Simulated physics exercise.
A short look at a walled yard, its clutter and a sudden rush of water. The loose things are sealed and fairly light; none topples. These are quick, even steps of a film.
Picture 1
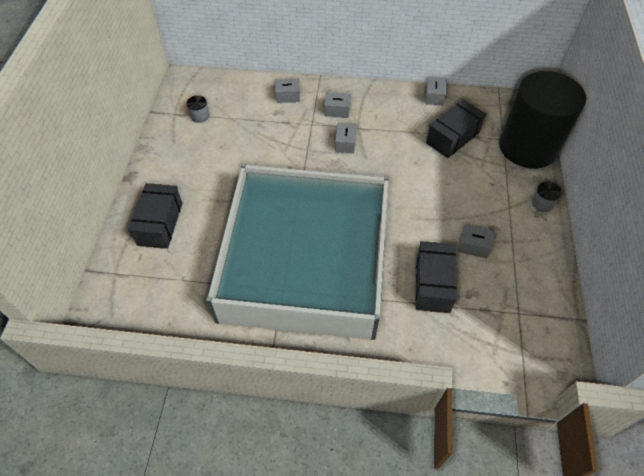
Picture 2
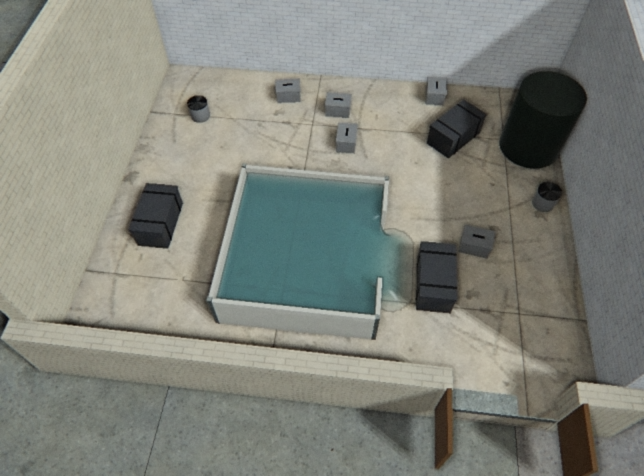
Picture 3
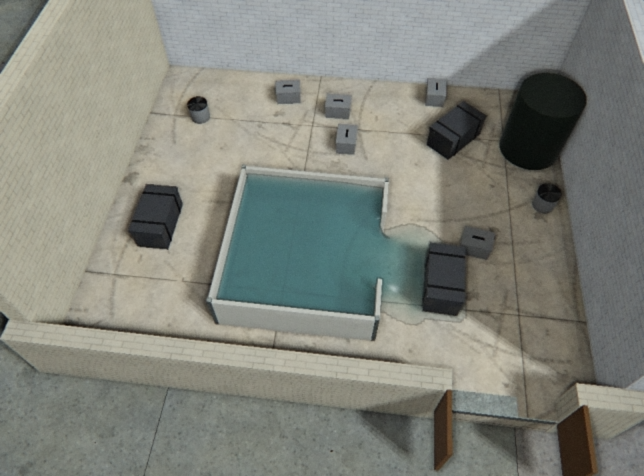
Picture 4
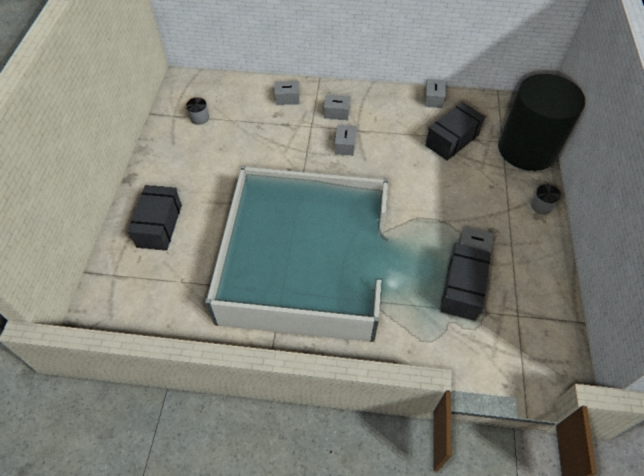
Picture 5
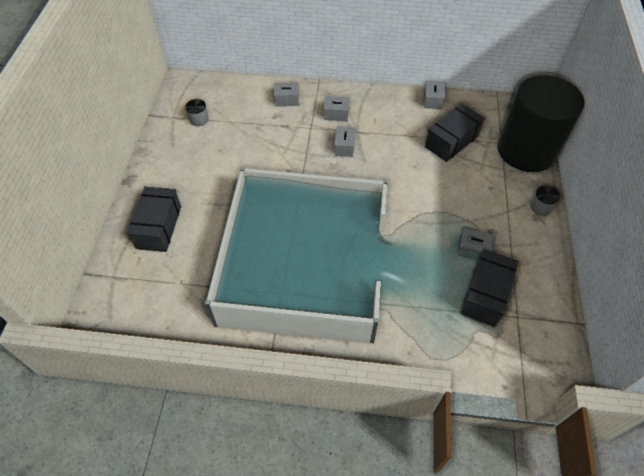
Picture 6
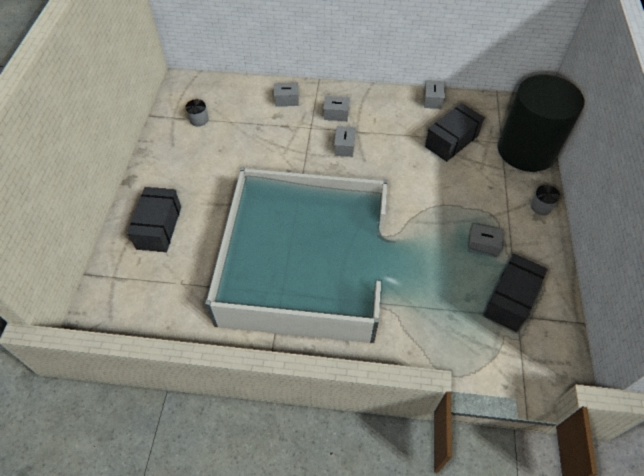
Water pours through a gap in the right side of a square pool and spreads across the yard floor, pushing a dark trunk to the right, before a small grey tote beside it shifts slightly; the other objects stay still.
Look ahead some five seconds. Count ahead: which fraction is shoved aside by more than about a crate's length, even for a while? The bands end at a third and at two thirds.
It is one to two thirds.
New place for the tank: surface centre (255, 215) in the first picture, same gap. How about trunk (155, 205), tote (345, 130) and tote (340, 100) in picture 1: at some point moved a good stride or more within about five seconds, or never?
In that order: No, under that, less than that.
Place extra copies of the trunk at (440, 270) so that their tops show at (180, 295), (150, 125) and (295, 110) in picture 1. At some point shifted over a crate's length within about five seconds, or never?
As listed: No, not that far, less than that.
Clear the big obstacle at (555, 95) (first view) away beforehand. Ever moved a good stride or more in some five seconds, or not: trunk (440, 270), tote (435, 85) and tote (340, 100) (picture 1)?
One after the other: Swept aside, moved that far, not that far.
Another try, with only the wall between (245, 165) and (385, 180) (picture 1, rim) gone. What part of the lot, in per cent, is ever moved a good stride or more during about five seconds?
Some 70 per cent.
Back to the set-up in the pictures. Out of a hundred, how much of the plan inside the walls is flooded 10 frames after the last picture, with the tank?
Near 35 in a hundred.
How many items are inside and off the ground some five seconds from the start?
I count 1.
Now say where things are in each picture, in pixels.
The first picture shows a trunk at (438, 269) rests on the ground; a tote at (478, 237) rests on the ground; 0 of 10 have shifted.
The second picture shows a trunk at (439, 269), on the bottom; a tote at (479, 237), on the bottom; 0 of 10 have shifted.
The third picture shows a trunk at (447, 271) rests on the ground, close to its start; a tote at (479, 238) rests on the ground; 1 of 10 have shifted.
The fourth picture shows a trunk at (469, 275) rests on the ground, a stride from its start; a tote at (478, 239), on the bottom; 1 of 10 have shifted.
The fifth picture shows a trunk at (494, 280), on the bottom, a stride from its start; a tote at (477, 240) rests on the ground; 1 of 10 have shifted.
The sixth picture shows a trunk at (520, 285), on the bottom, a stride from its start; a tote at (487, 236), on the bottom, close to its start; 2 of 10 have shifted.
A moment on, 2 of 10 are well off their spots; 0 afloat.
Next, 3 of 10 are well off their spots; 3 afloat.
Later, 3 of 10 are well off their spots; 3 afloat.
In the end, 4 of 10 are well off their spots, and 4 have been at some point; 1 afloat.
